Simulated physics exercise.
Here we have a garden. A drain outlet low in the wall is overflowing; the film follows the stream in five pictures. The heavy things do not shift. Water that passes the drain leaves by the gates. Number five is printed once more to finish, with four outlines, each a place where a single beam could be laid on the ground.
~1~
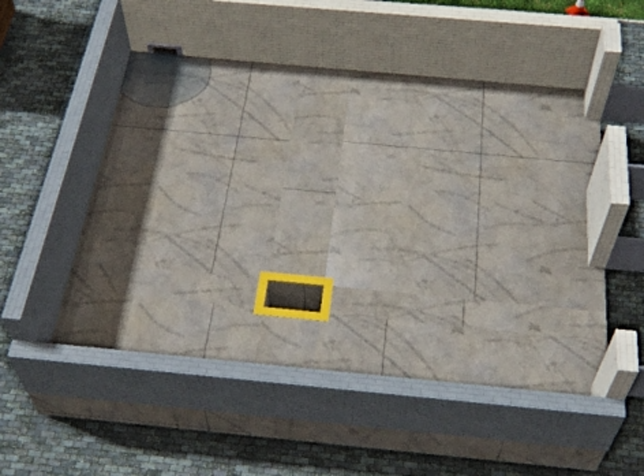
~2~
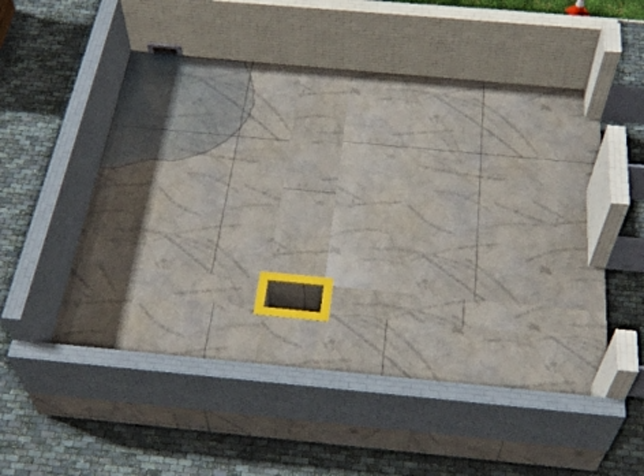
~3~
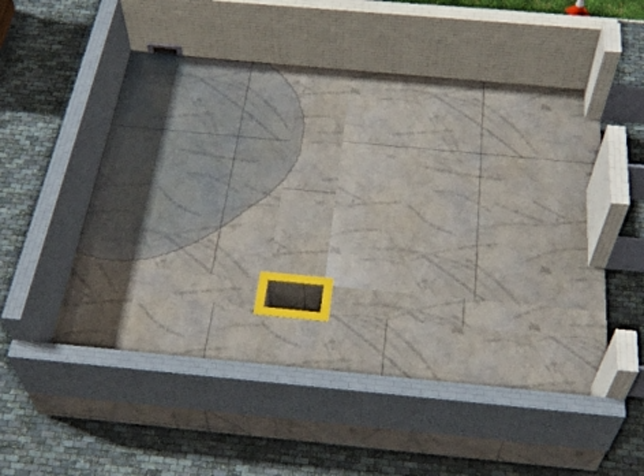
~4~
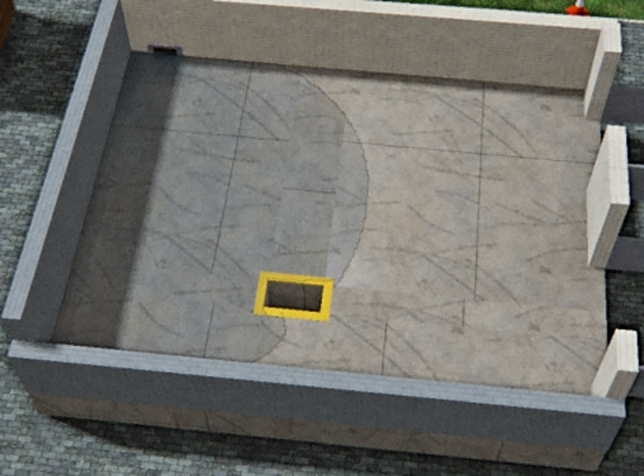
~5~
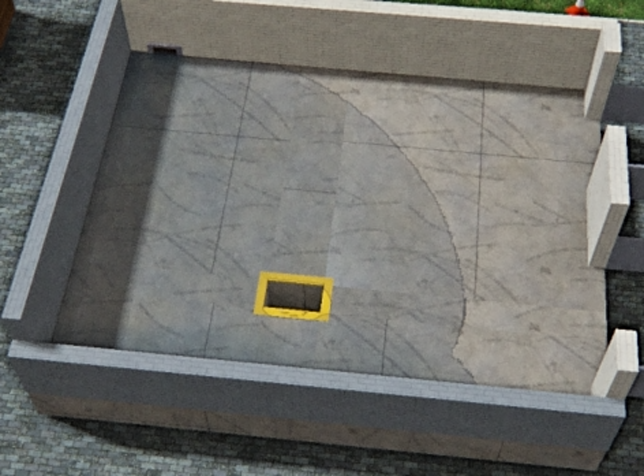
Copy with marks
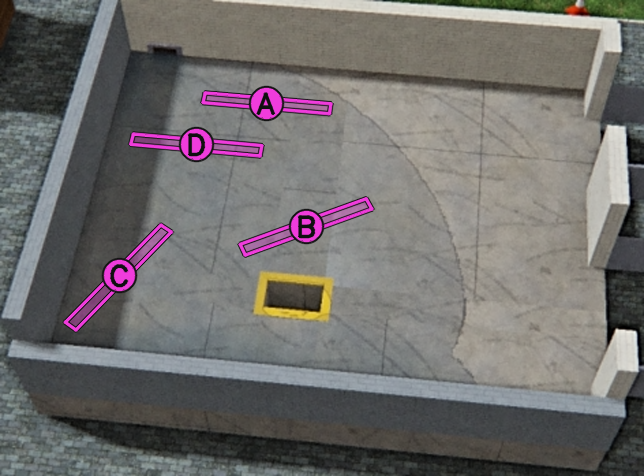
Water spread from an opening in the top left corner across the paved, walled yard, reached the yellow-edged drain and ran into it, then spread past it toward the right, covering over half the ground.
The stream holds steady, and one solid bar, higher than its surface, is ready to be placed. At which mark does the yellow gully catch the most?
It is C.
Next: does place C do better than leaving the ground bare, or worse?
Place C is better.
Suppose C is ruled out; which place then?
It is A.
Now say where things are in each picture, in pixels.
Outfall at (165, 50); yellow gully at (294, 296); open gate at (590, 324); open gate at (586, 154); water covers 3 % of the ground and shows as far out as (193, 95); yellow gully still dry.
Water covers 10 % of the ground and shows as far out as (134, 161); yellow gully still dry.
Water covers 22 % of the ground and shows as far out as (90, 249); yellow gully still dry.
Water covers 45 % of the ground and shows as far out as (264, 345); yellow gully taking water.
Water covers 62 % of the ground and shows as far out as (436, 363); yellow gully taking water.
On the marked copy, A from (204, 97) to (330, 108); B from (242, 249) to (369, 203); C from (70, 326) to (166, 228); D from (132, 139) to (260, 150).
Choosing A, about 22 % of the stream runs into the yellow gully, about 78 % out by the gates.
Choosing B, about 8 % of the stream runs into the yellow gully, about 91 % out by the gates.
Choosing C, about 34 % of the stream runs into the yellow gully, about 65 % out by the gates.
Choosing D, about 12 % of the stream runs into the yellow gully, about 88 % out by the gates.
